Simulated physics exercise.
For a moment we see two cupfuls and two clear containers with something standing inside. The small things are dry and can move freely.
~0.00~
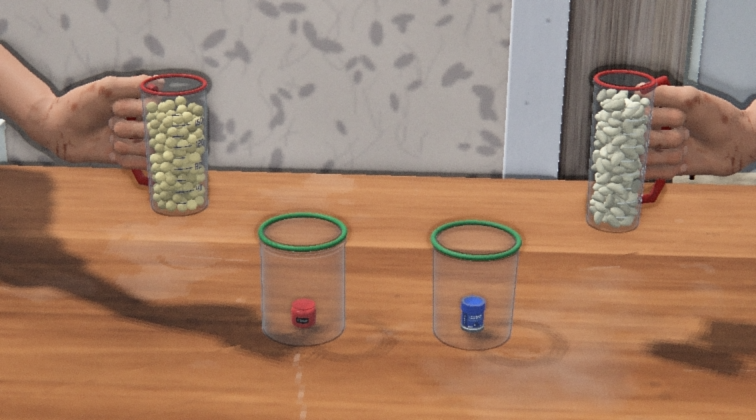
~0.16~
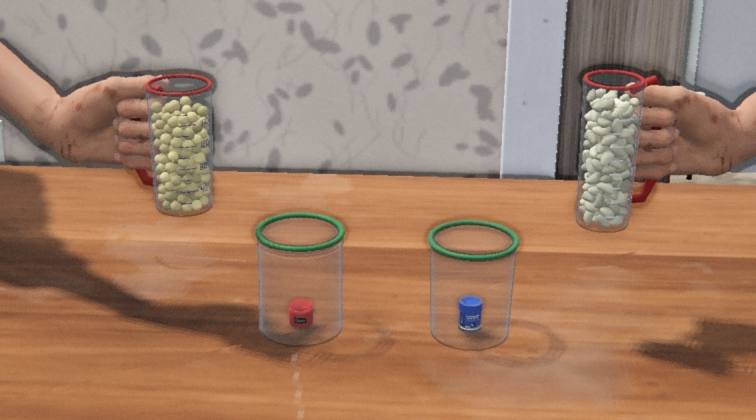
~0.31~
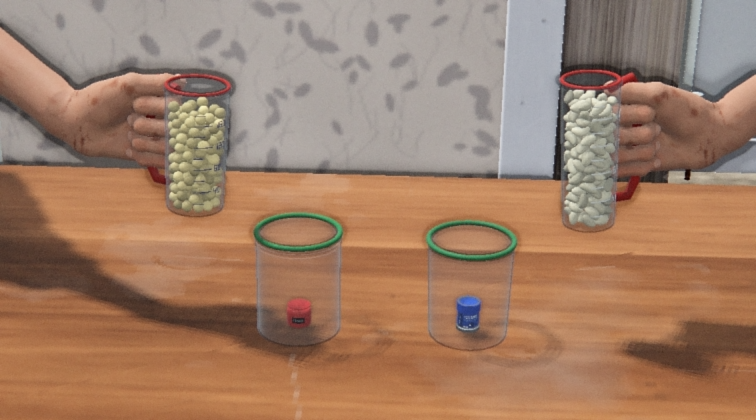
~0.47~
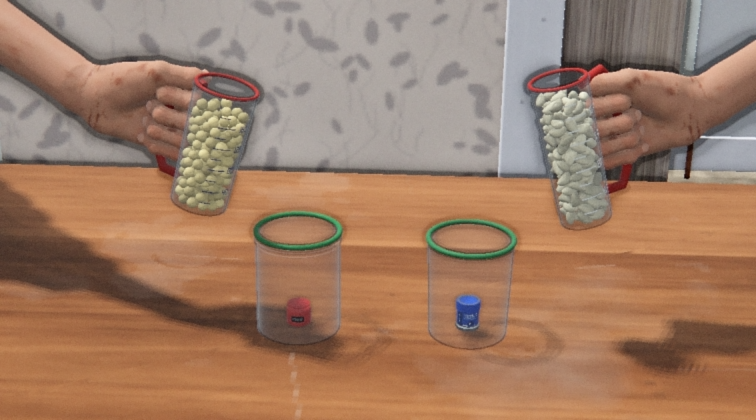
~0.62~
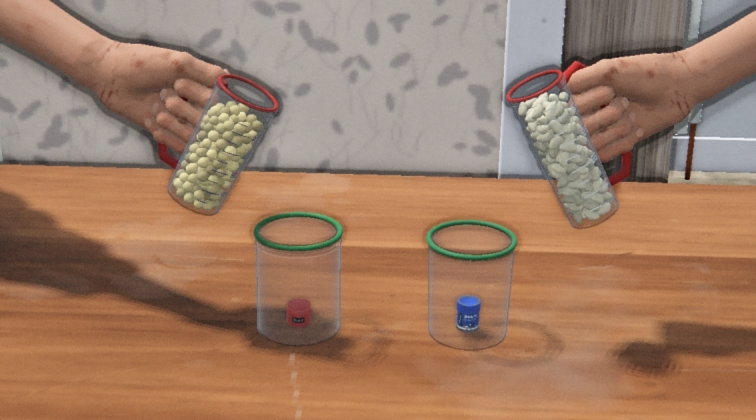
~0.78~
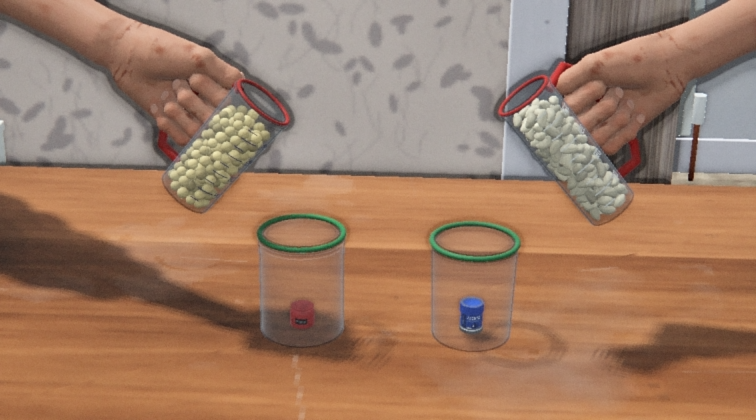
Two hands bring cups of soya beans and white beans inward, tilting them toward each other.
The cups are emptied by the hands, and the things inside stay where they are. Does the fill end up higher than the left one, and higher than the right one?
Left object: Yes, fill goes over; right object: Yes, fill goes over.
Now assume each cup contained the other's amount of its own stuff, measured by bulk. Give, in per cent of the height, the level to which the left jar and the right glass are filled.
Levels - left near 50, right near 55.
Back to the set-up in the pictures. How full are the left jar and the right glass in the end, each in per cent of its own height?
Left side: 50 %; right side: 60 %.
By 1.18 s, left jar empty, all of its cupful still in the cup; right glass empty, all of its cupful still in the cup.
By 1.61 s, left jar nearly empty, nearly all of its cupful still in the cup; right glass nearly empty, nearly all of its cupful still in the cup.
By 2.12 s, left jar half full, none of its cupful still in the cup; right glass half full, a small part of its cupful still in the cup.
When it is over (2.6 s), left jar half full (surface near (302, 280)), nothing beside it; right glass two thirds full (surface near (473, 277)), nothing beside it; the left thing is covered; the right thing is covered.
